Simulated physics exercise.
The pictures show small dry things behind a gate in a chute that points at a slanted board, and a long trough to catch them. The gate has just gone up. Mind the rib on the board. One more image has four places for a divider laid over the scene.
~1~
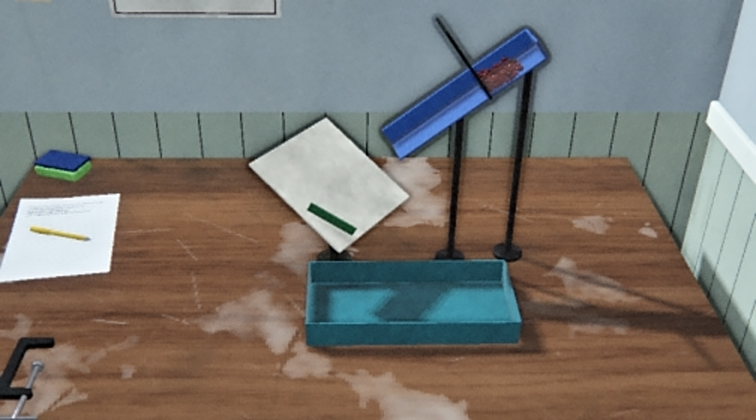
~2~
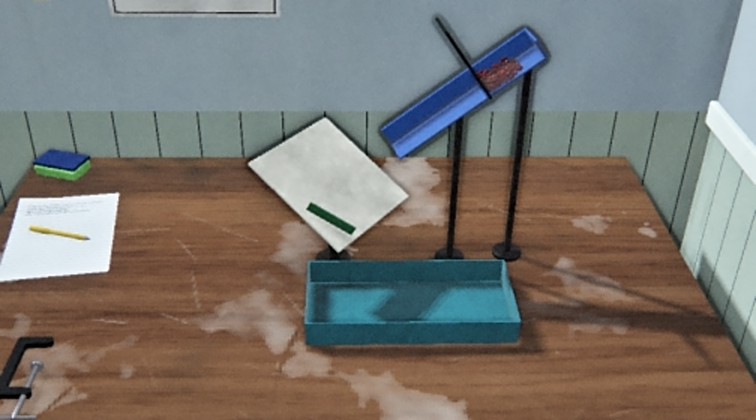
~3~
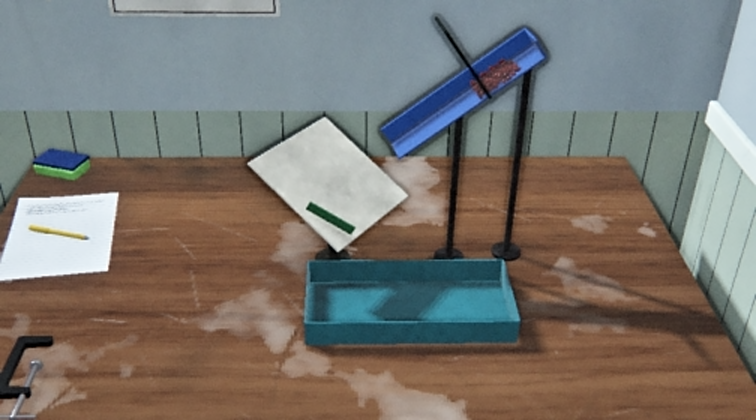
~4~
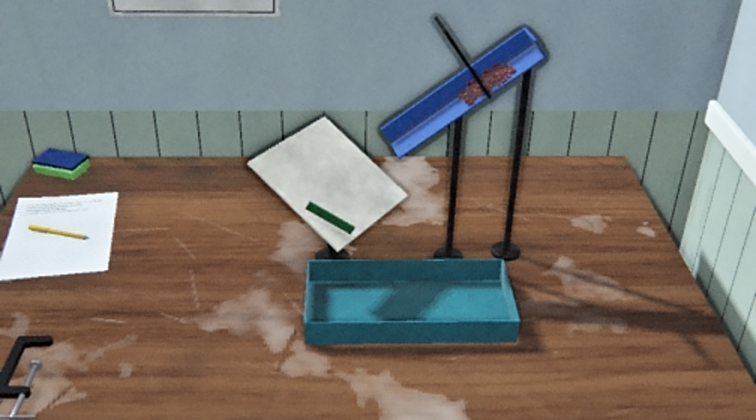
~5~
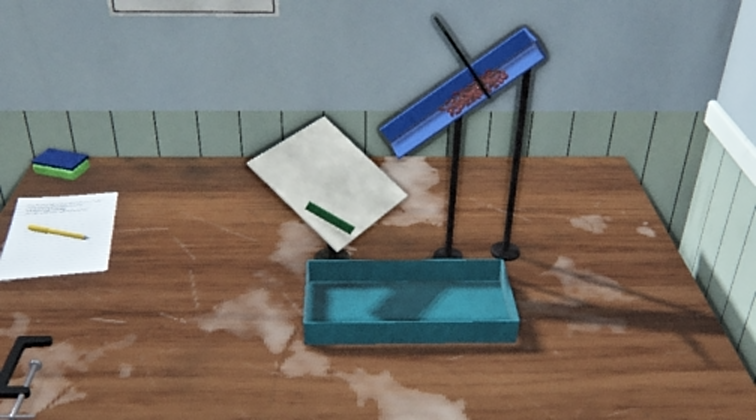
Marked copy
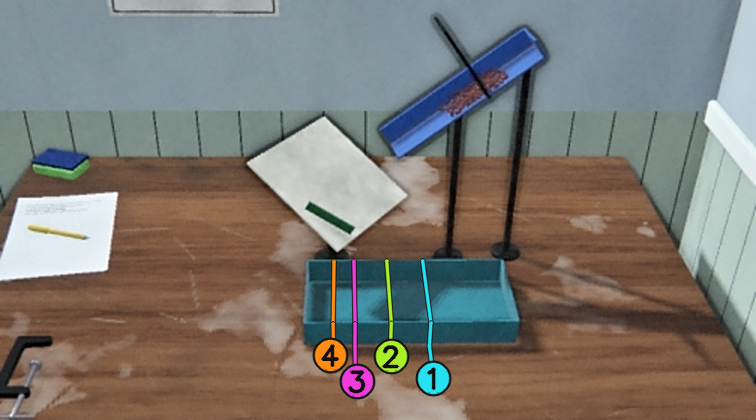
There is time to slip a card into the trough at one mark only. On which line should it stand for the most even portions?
2 is best.
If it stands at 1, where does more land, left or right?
More lands on the left.
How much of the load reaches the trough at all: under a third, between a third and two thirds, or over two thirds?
Over two thirds.
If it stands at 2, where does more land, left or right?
The left side.
On the marked copy, line 1 crosses the front rim at (430, 321); line 2 crosses the front rim at (391, 322); line 3 crosses the front rim at (355, 322); line 4 crosses the front rim at (333, 322).
With 1, of what is caught, the whole lot on the left of the divider, none at all on the right.
With 2, of what is caught, close to two thirds on the left of the divider, close to a third on the right.
With 3, of what is caught, none at all on the left of the divider, the whole lot on the right.
With 4, of what is caught, none at all on the left of the divider, the whole lot on the right.
